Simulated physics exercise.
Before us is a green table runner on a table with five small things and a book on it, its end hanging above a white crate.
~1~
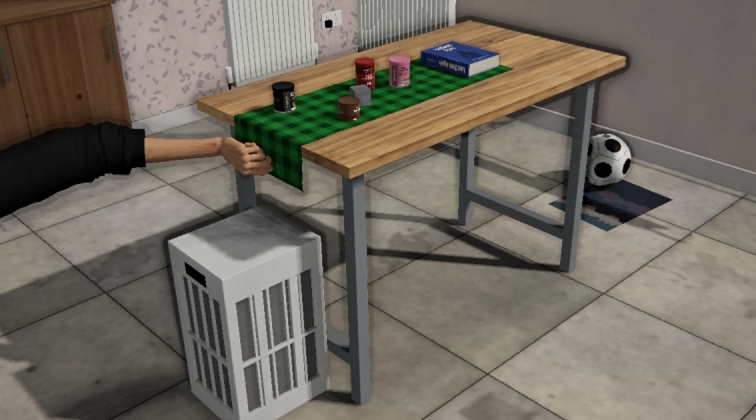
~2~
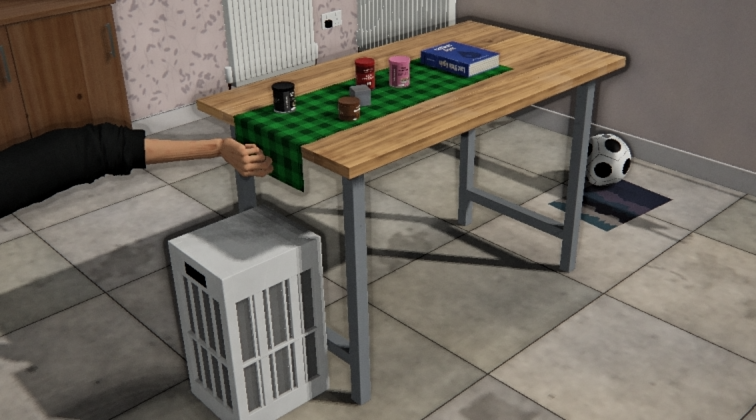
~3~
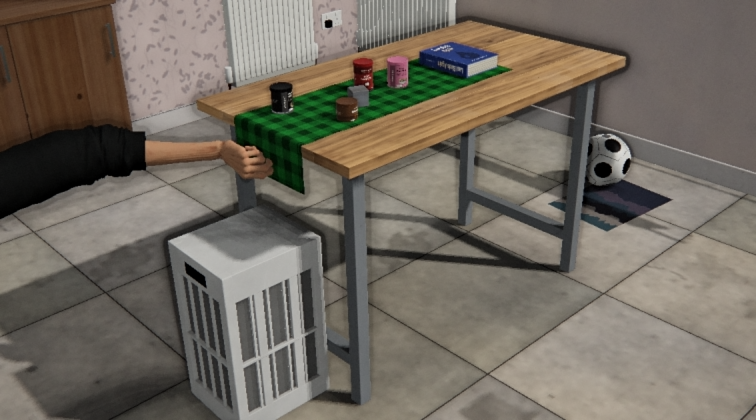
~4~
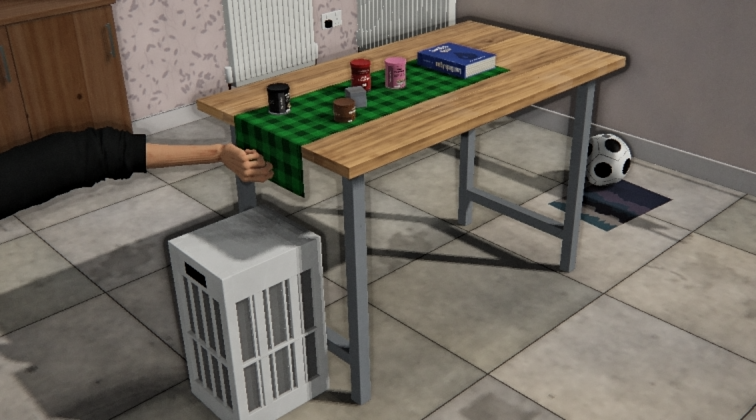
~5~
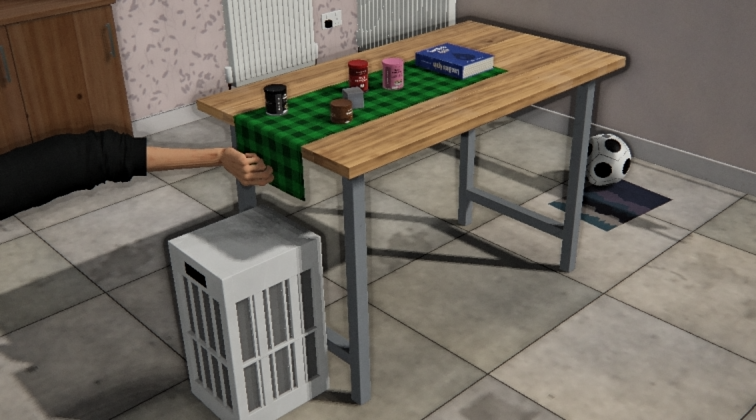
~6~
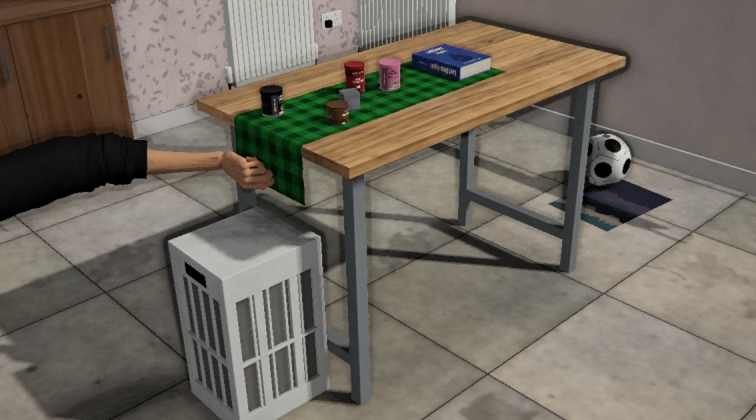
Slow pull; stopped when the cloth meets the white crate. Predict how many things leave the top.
One thing is going to come down.
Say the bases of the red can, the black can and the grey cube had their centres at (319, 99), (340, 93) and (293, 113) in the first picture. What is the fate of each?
The red can will stay where it is, the black can will stay where it is, and the grey cube will end up down.
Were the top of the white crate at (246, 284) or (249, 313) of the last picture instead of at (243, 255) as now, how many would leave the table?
2 and 3.
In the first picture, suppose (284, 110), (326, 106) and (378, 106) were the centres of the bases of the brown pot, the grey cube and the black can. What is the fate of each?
Brown pot - leaves the top. Grey cube - stays aboard. Black can - stays aboard.
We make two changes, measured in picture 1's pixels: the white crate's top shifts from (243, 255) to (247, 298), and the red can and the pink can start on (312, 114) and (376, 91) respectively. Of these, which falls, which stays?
Observed: Red can departs; pink can remains seated.
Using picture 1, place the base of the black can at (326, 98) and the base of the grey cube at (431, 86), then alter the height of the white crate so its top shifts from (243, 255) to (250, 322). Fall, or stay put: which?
In the end the black can gets dislodged; meanwhile the grey cube rides it out.
Soon after, hem near (272, 209); all still up.
Then, hem on the crate; black can gone.
At rest, hem on the crate; black can gone. Over the edge go one.
